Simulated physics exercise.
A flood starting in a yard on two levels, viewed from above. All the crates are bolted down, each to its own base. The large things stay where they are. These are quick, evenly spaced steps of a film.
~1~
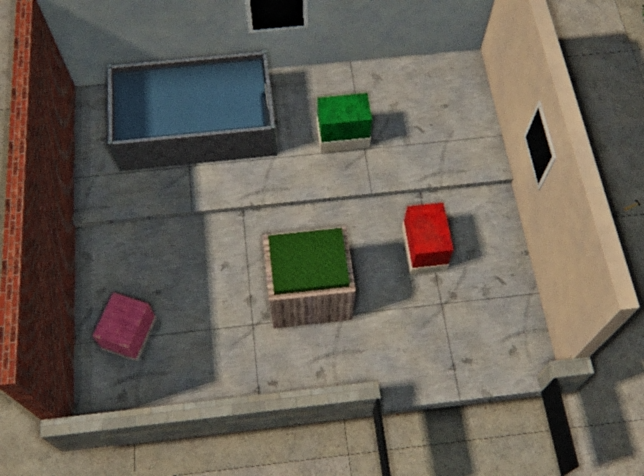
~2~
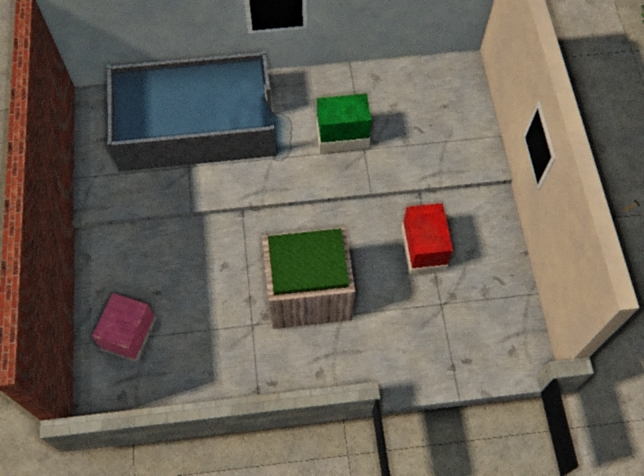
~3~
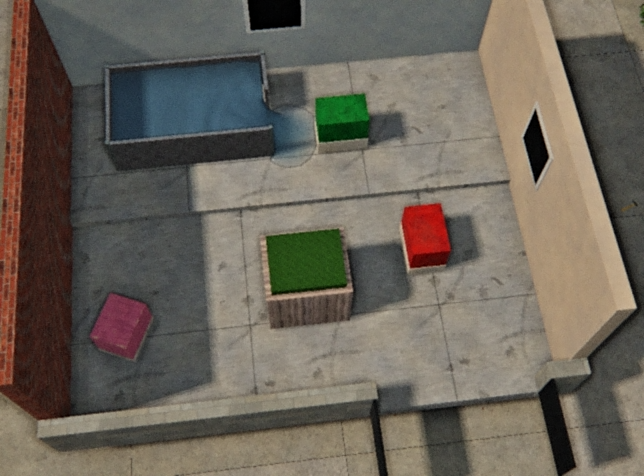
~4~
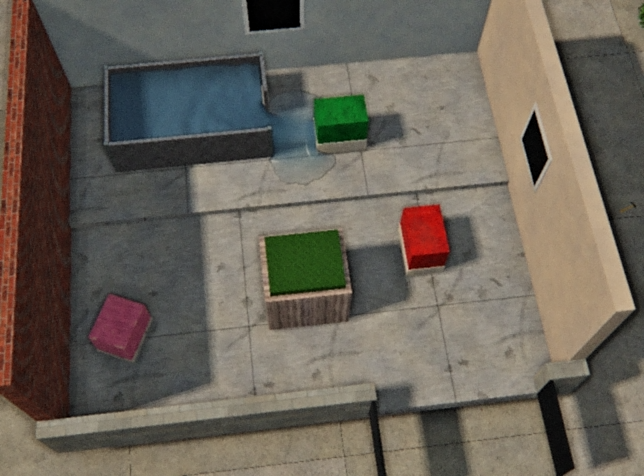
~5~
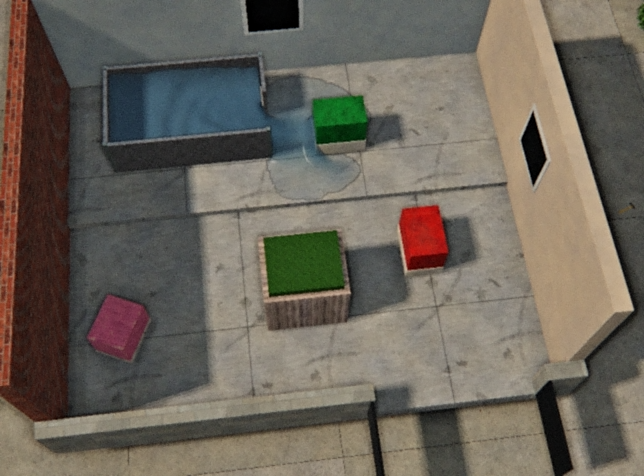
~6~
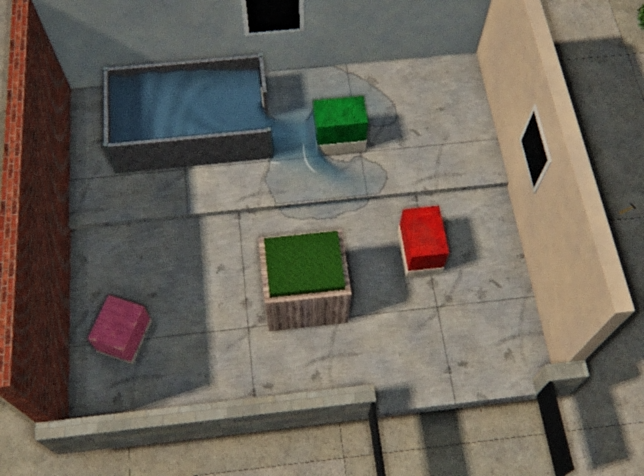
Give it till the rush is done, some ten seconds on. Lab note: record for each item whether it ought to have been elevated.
Result: The green crate is flooded, the red crate is not flooded, the pink crate is not flooded.
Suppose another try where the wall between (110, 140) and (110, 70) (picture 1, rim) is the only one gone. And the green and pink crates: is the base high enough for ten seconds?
First the green crate: It is left alone; then the pink crate: It is hit.
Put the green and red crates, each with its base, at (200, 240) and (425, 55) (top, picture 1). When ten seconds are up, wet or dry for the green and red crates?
Note - green crate stays out of reach, red crate is caught.
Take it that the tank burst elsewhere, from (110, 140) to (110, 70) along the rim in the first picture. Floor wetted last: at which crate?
The red crate comes last.
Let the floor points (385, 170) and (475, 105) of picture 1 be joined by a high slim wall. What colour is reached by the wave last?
I'd pick the crate marked pink.
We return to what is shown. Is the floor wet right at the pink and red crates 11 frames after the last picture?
After that, pink: Not flooded; red: Flooded.
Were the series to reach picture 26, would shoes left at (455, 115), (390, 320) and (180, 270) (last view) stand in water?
Status by point, in sequence: Waterlogged; waterlogged; waterlogged.
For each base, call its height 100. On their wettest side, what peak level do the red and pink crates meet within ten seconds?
Taking them in the order asked, 70 percent and 60 percent.
A moment on, water covers 25 % of the floor; the green crate water round its plinth, the red crate water round its plinth, the pink crate not reached.
Next, water covers 40 % of the floor; the green crate water round its plinth, the red crate water round its plinth, the pink crate not reached.
Then, water covers 55 % of the floor; the green crate water round its plinth, the red crate water round its plinth, the pink crate water round its plinth.
Later, water covers 75 % of the floor; the green crate water round its plinth, the red crate water round its plinth, the pink crate water round its plinth.
In the end, water covers 85 % of the floor; the green crate was topped, the red crate stayed above the water, the pink crate stayed above the water.
